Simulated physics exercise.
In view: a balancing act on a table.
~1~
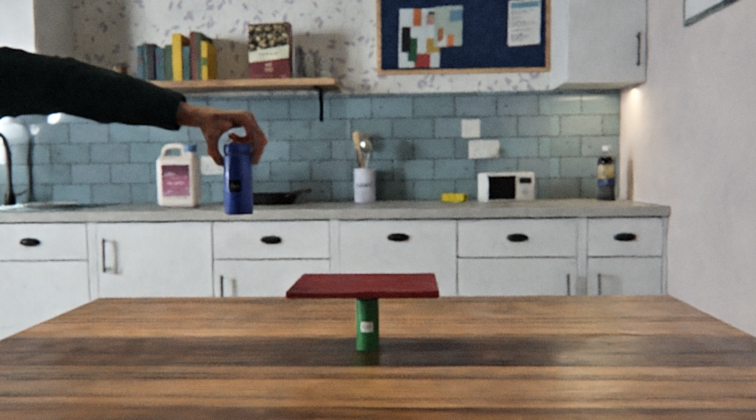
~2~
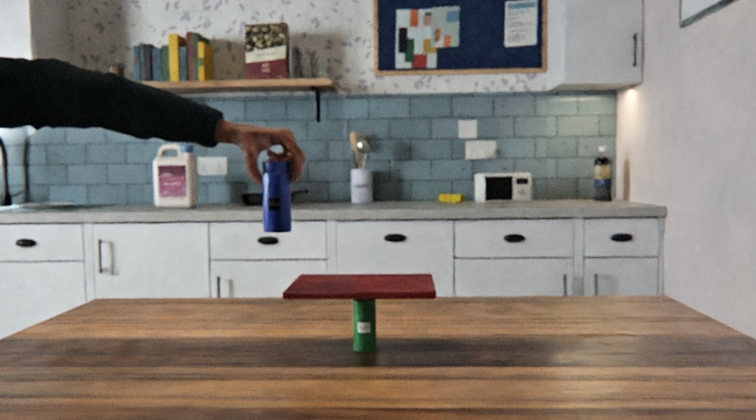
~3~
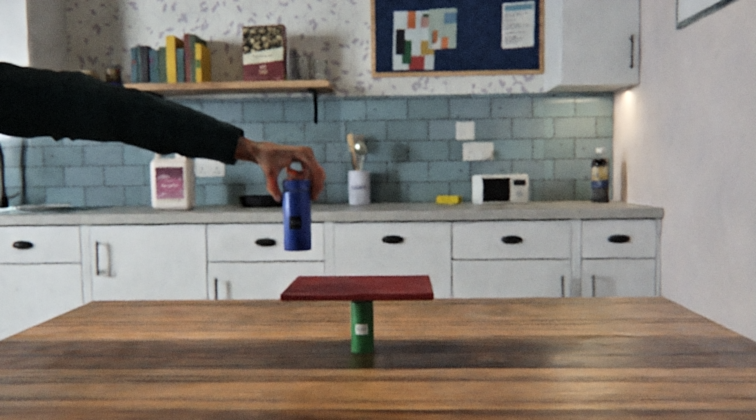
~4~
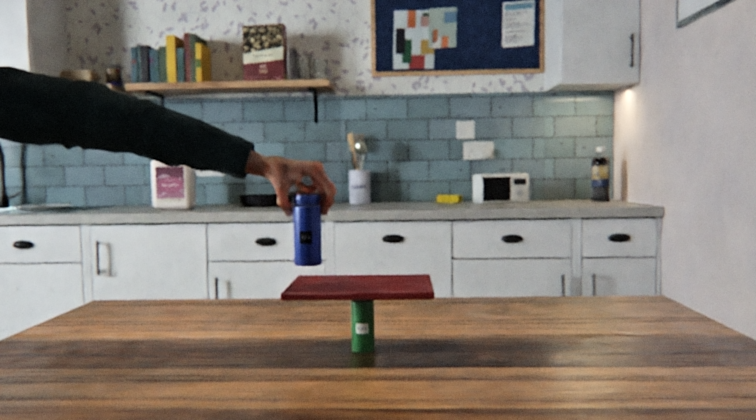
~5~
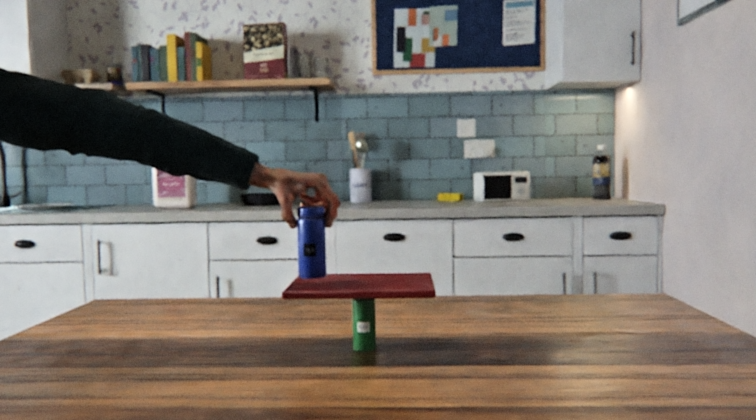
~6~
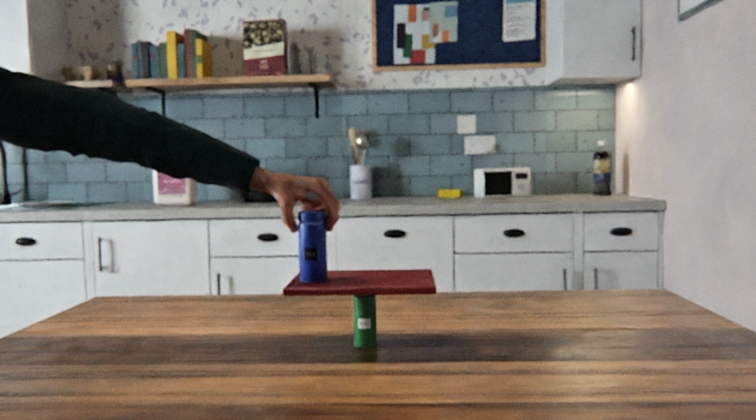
A hand reached in from the left holding a blue shaker, moved it right and downward, and set it on the left side of a red lid resting on a green support, still gripping it.
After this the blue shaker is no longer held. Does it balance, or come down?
The stack loses its balance.
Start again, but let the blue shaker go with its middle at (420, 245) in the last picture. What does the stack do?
Then it comes apart.
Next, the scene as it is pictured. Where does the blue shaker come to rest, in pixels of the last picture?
Around (261, 334).
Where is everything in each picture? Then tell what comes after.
Coming down; blue shaker (238, 179); red lid (365, 285), in the first picture.
Coming down; blue shaker (277, 197); red lid (362, 286), in the second picture.
Coming down; blue shaker (297, 215); red lid (360, 287), in the third picture.
Coming down; blue shaker (307, 230); red lid (360, 287), in the fourth picture.
Coming down; blue shaker (312, 242); red lid (362, 285), in the fifth picture.
Set down, still held; blue shaker (313, 246); red lid (362, 282), in the sixth picture.
Then, 0.40 s after the last picture, blue shaker now fallen; red lid tipped 54° from how it was.
Then, 0.70 s after the last picture, red lid now fallen; green shaker tipped 44° from how it was.
Then, 0.80 s after the last picture, green shaker on its side.
At rest, fallen, blue shaker, red lid and green shaker. Seen from the same camera at the end, blue shaker near (262, 334). The stack comes apart.
